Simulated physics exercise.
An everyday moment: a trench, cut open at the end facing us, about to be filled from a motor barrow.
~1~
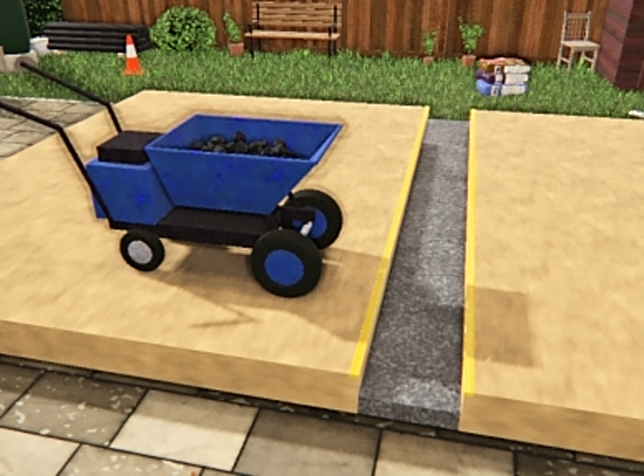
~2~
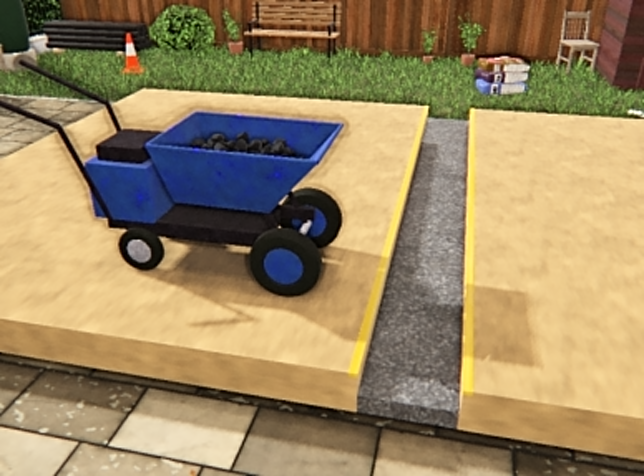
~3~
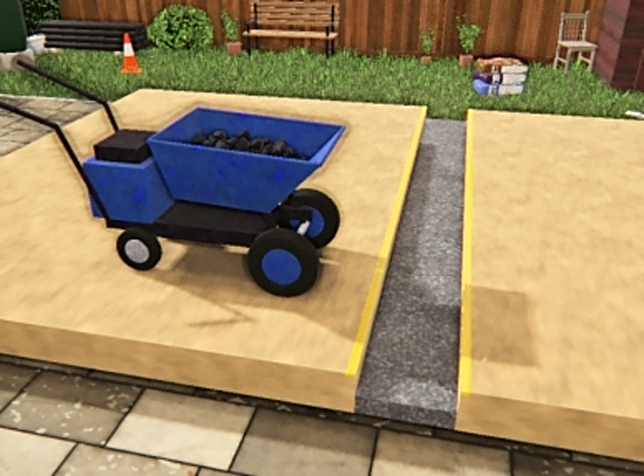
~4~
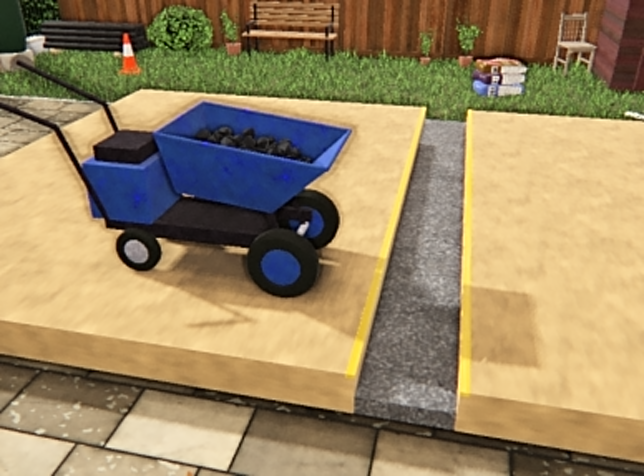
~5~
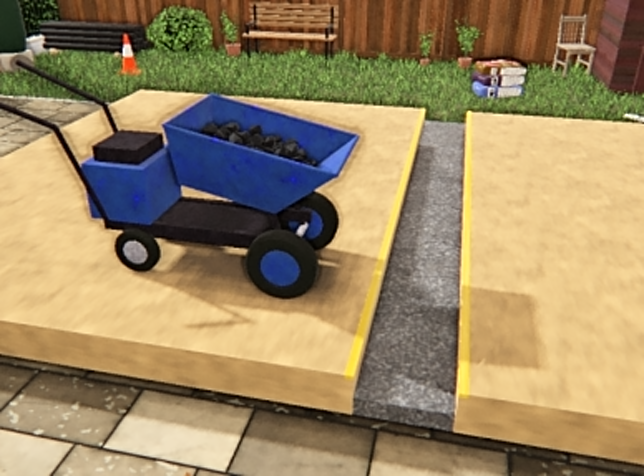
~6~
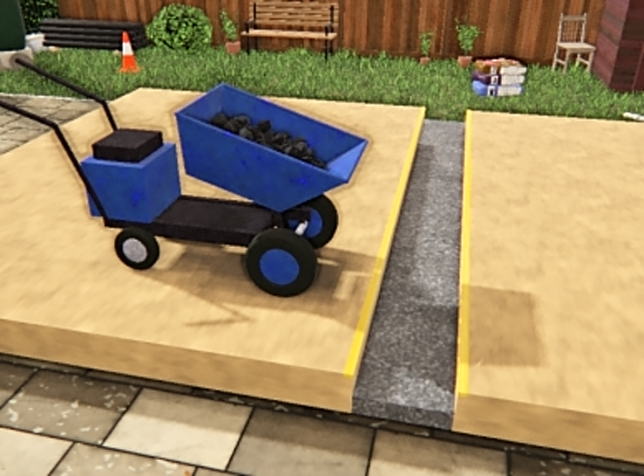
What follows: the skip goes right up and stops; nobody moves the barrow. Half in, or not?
Between the edges lies the larger part of the load.
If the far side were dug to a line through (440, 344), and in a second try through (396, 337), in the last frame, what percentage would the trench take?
In turn 70 and 0 in a hundred.
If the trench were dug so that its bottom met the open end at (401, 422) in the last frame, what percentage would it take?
Close to 100 per cent.
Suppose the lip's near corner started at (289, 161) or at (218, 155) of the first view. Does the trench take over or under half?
The first try: Above a half. The second: Not half.
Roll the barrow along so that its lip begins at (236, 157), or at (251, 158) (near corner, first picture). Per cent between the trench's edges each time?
First some 40, then 60 per cent.
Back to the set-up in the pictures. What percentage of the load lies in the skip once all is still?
About 0 per cent.
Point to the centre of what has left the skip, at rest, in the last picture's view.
Around (425, 296).
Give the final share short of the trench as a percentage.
Roughly 0 in a hundred.
Soon after the last picture, skip tipped steeply; all in the skip.
A little later, skip tipped right over; about two thirds in the skip; about a quarter in or heaped over the trench; a stray few falling.
Later still, skip tipped right over; a small part in the skip; nearly all in or heaped over the trench; a stray few beyond it.
By the end, skip tipped right over; a stray few in the skip; nearly all in or heaped over the trench; a stray few beyond it.
